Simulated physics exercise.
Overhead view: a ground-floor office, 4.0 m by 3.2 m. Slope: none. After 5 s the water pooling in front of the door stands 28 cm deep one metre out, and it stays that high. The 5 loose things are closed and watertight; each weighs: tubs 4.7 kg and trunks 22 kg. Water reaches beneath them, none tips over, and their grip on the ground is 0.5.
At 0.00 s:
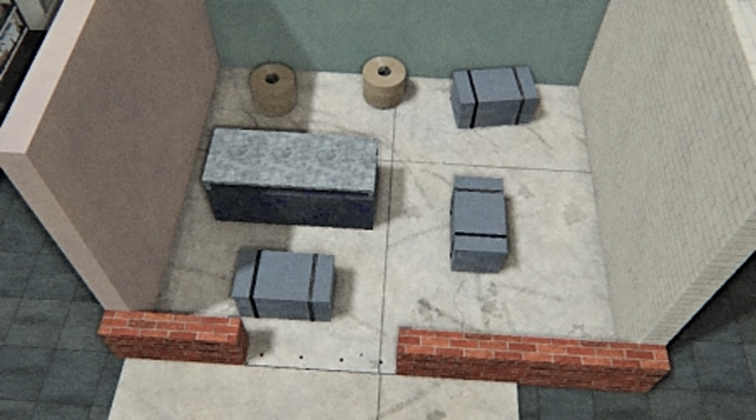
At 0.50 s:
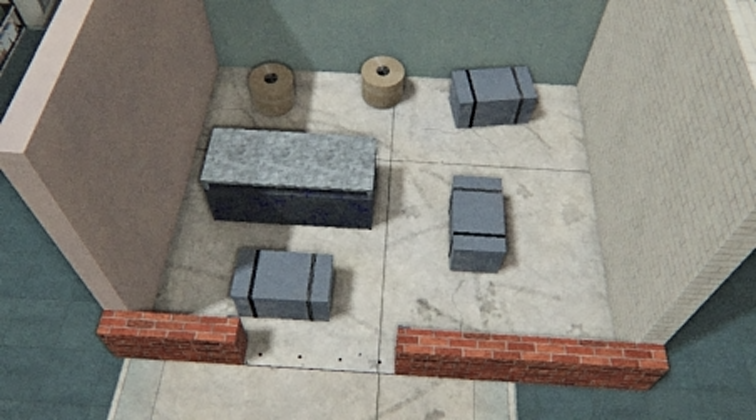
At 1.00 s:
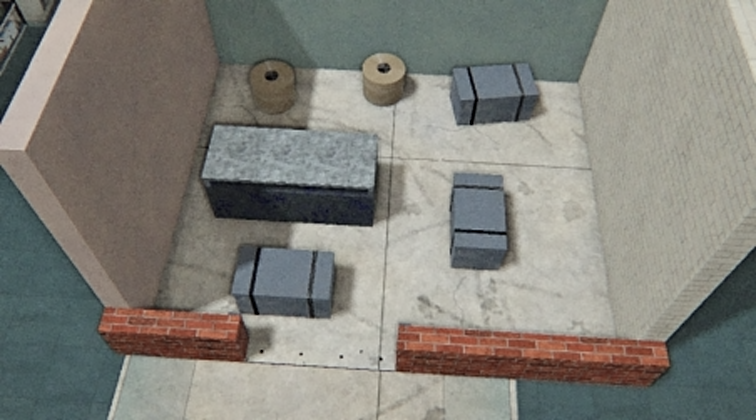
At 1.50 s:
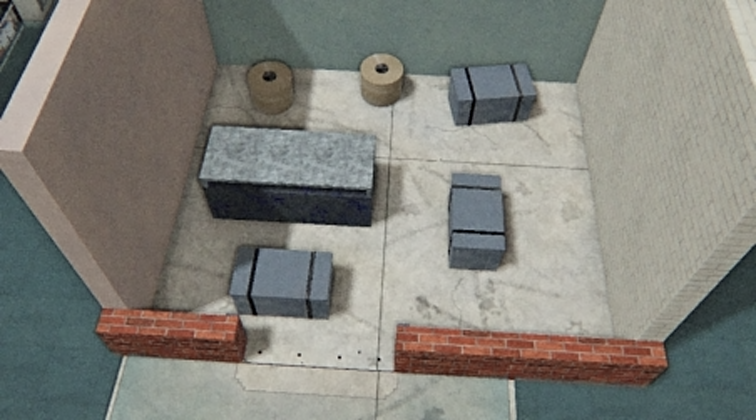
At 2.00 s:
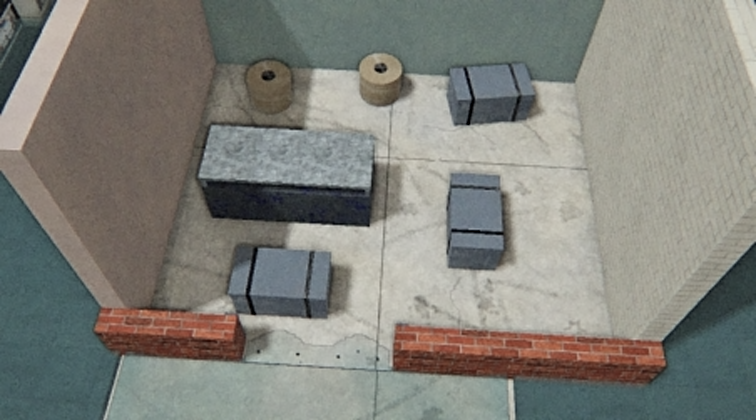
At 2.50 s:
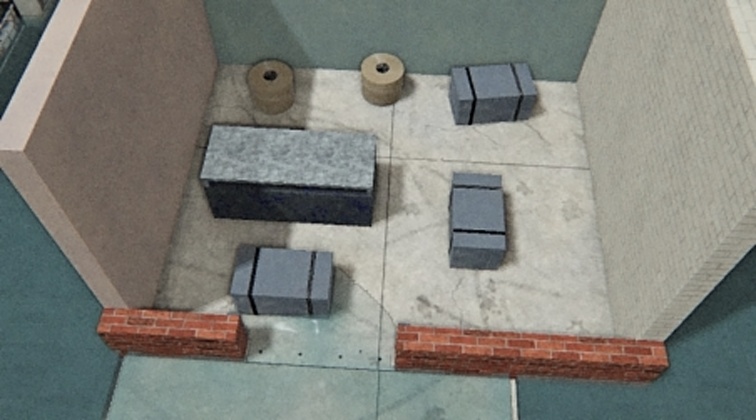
A walled room with a long grey counter, strapped grey boxes and two round tan tubs stayed still while water spread over the ground outside, then began creeping in through the gap between the low brick walls.
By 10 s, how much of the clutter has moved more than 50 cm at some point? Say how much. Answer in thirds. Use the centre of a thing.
Two thirds or more.
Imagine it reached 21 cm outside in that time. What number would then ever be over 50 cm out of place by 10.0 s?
Count under that change: 5.
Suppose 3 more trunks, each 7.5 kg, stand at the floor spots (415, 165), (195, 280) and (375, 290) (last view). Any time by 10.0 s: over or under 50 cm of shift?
In order: Farther; not as far; farther.
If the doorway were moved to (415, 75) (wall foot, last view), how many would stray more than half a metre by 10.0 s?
Then it comes to 5.
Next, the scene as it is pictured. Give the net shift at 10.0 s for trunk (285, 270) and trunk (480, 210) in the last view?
60 cm, 100 cm.
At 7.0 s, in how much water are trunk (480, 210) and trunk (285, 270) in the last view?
I'd estimate 6 cm for the first and 15 cm for the second.
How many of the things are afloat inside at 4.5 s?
Total: 0.
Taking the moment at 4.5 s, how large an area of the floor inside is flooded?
Roughly 5.0 m2 of it is wet.
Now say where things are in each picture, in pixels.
A trunk at (284, 275), on the bottom; a tub at (384, 72), on the bottom; 0.0 m2 under water; 0 of 5 have shifted, in the first picture.
A trunk at (283, 275), on the bottom; a tub at (383, 71) rests on the ground; 0.0 m2 under water; 0 of 5 have shifted, in the second picture.
A trunk at (284, 272) rests on the ground; a tub at (384, 68), on the bottom; 0.0 m2 under water; 0 of 5 have shifted, in the third picture.
A trunk at (282, 273), on the bottom; a tub at (382, 69), on the bottom; 0.0 m2 under water; 0 of 5 have shifted, in the fourth picture.
A trunk at (281, 272), on the bottom; a tub at (381, 68), on the bottom; 0.0 m2 under water; 0 of 5 have shifted, in the fifth picture.
A trunk at (283, 272), on the bottom; a tub at (382, 68) rests on the ground; water covers 0.4 m2; 0 of 5 have shifted, in the sixth picture.
After 3.5 s 0 of 5 are over 50 cm from their spots; 0 afloat.
After 4.5 s 1 of 5 are over 50 cm from their spots; 0 afloat.
After 7.0 s 3 of 5 are over 50 cm from their spots; 3 afloat.
After 10.0 s 5 of 5 are over 50 cm from their spots, and 5 have been at some point; 5 afloat.
